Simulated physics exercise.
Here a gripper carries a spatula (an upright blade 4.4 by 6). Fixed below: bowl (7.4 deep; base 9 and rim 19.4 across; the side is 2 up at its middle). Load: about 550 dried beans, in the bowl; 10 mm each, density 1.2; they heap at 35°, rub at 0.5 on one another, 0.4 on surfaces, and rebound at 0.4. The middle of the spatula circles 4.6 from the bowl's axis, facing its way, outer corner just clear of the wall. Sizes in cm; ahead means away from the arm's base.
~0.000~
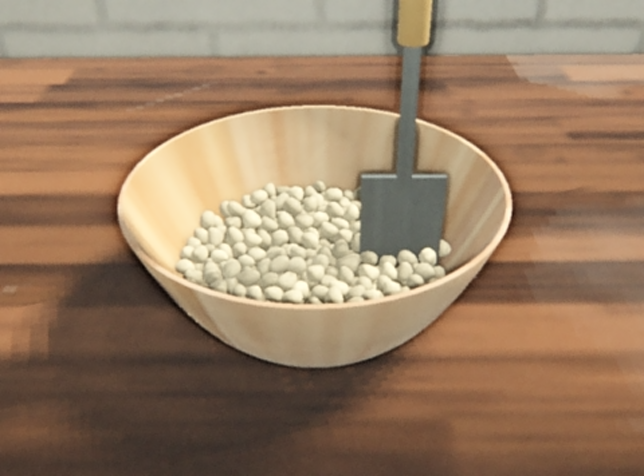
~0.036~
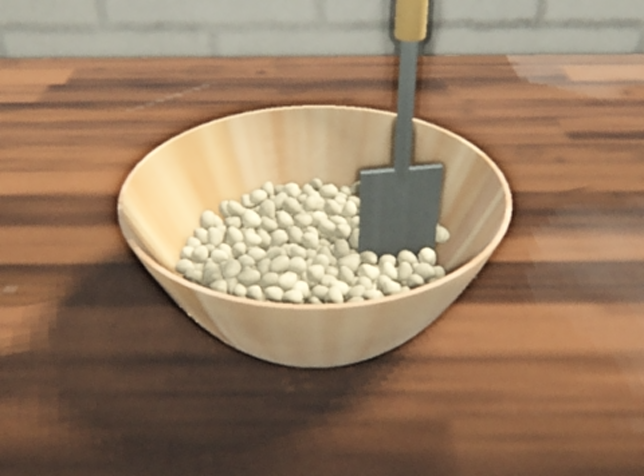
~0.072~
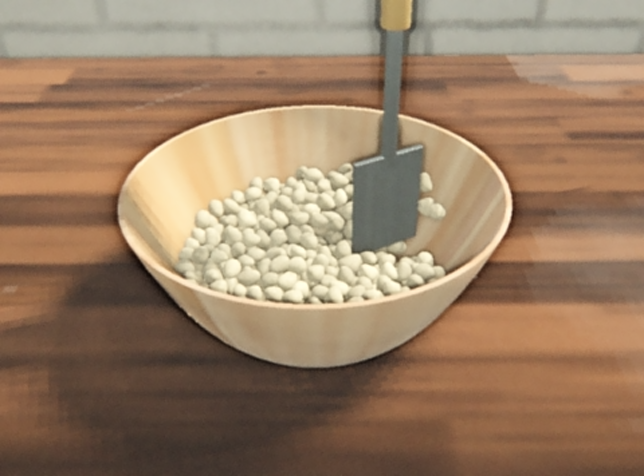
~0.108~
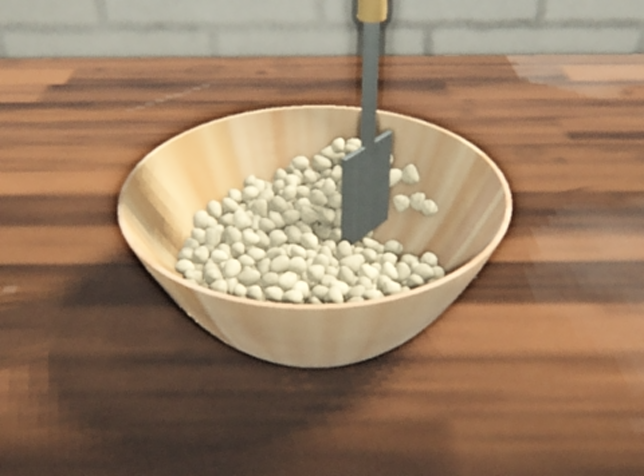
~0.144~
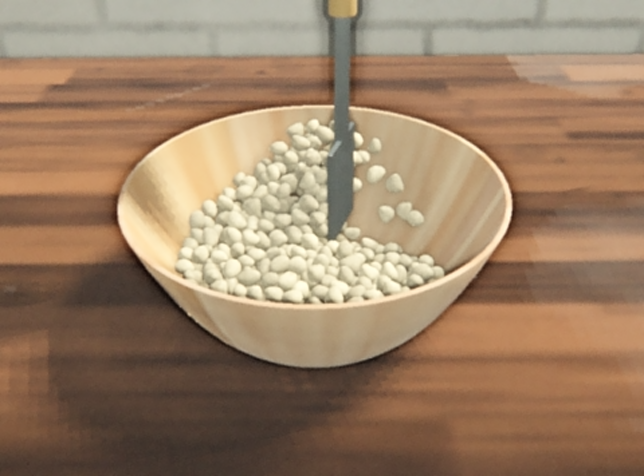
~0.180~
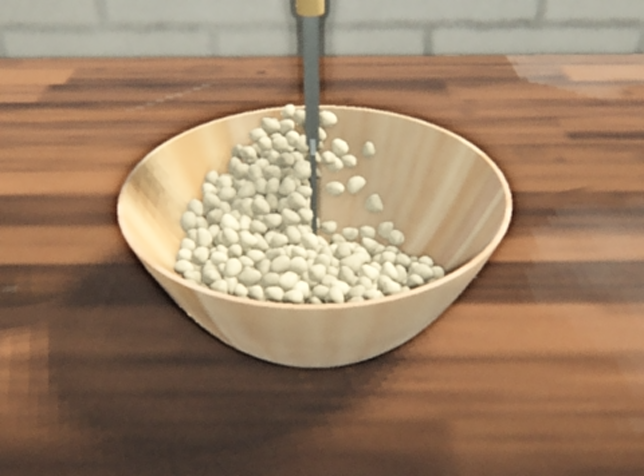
The clip shows a grey spatula with a yellow handle sweeping leftward through pale dried beans in a wooden bowl, turning edge-on as it pushes them into a heap against the back wall while a few beans scatter behind it.
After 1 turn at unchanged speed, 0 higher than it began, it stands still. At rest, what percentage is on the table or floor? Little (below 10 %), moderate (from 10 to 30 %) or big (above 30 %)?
Share on the table or floor: Little (below 10 %).
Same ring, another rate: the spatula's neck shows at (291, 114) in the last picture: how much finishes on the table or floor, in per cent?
Some 10 per cent.
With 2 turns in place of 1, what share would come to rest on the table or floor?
In that case some 10 per cent.
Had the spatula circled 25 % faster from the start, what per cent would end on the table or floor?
Then about 10 per cent.
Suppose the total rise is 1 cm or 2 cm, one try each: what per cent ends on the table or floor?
About 5 and 5 per cent.
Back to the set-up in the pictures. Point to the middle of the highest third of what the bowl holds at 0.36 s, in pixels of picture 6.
Around (224, 269).
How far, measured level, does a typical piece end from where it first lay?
Some 7 cm.
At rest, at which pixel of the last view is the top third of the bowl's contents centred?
Around (385, 200).
By 0.36 s, 195° round, highest piece 9 above the table; 542 in the bowl, 5 in flight or on the tool.
By 0.54 s, 297° round, highest piece 9 above the table; 537 in the bowl, 6 on the table or floor, 4 in flight or on the tool.
By 0.82 s, 0° round, highest piece 7 above the table; 523 in the bowl, 23 on the table or floor, 1 in flight or on the tool.
By 1.52 s, 0° round, highest piece 7 above the table; 523 in the bowl, 24 on the table or floor.
Final count, 523 in the bowl, 24 on the table or floor. That is 4 % on the table or floor.
